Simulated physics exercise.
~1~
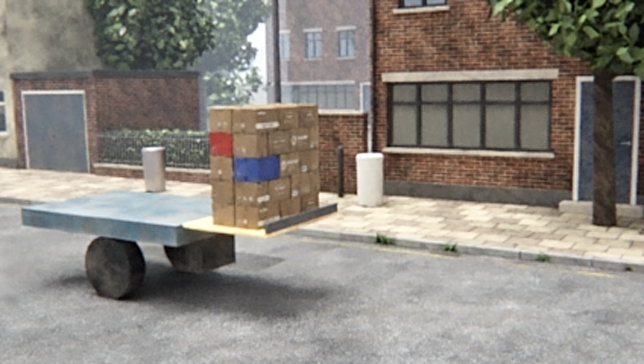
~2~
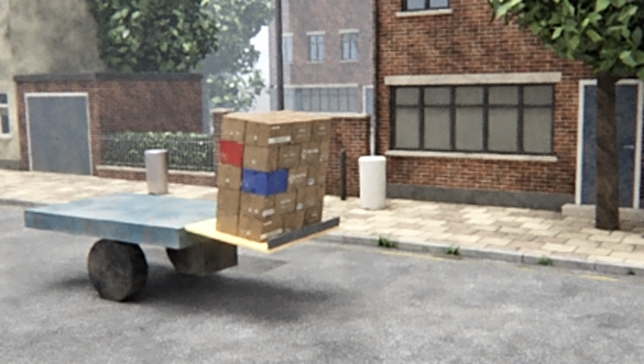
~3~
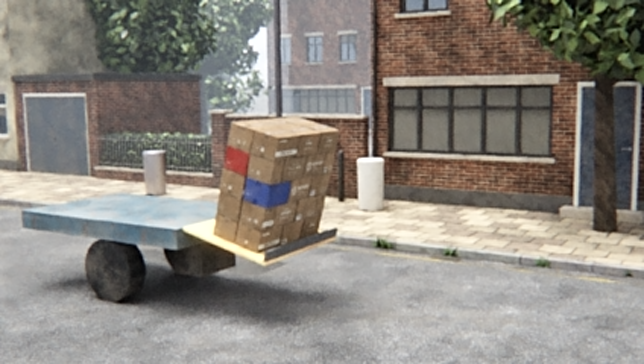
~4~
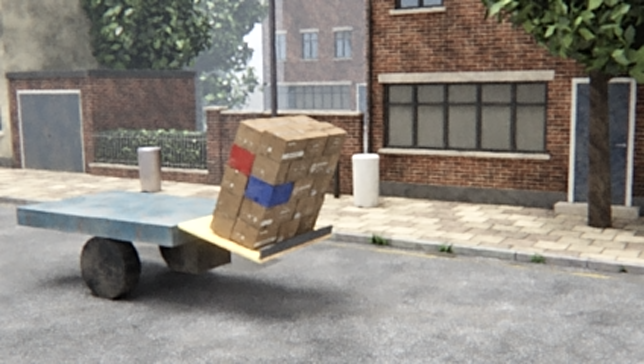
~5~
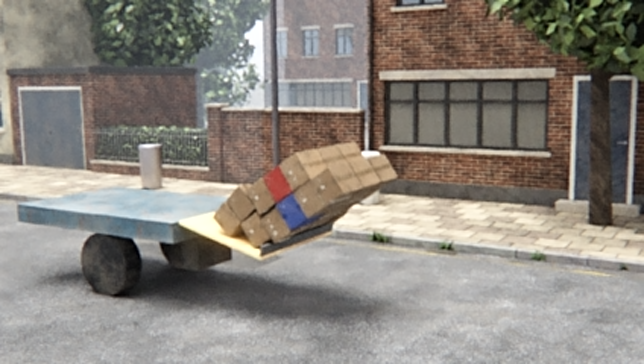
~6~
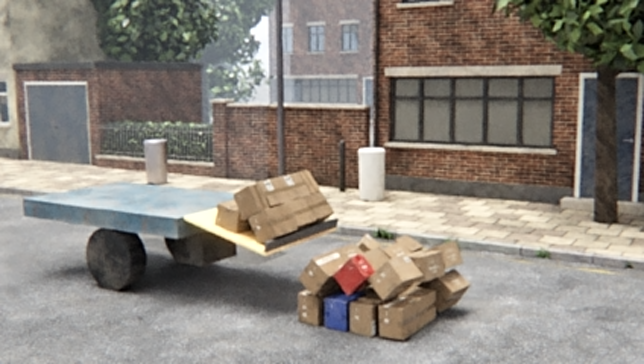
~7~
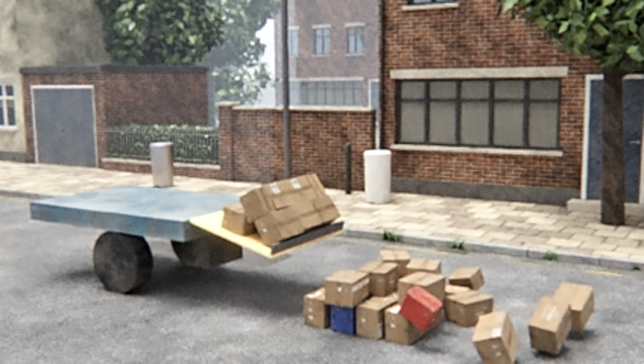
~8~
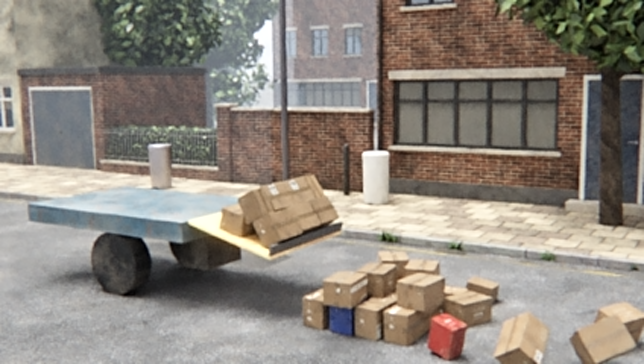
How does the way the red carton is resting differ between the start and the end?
At the start the red carton sits upright in the stack on the flap. At the end it rests on its side on the road, beside other fallen cartons.
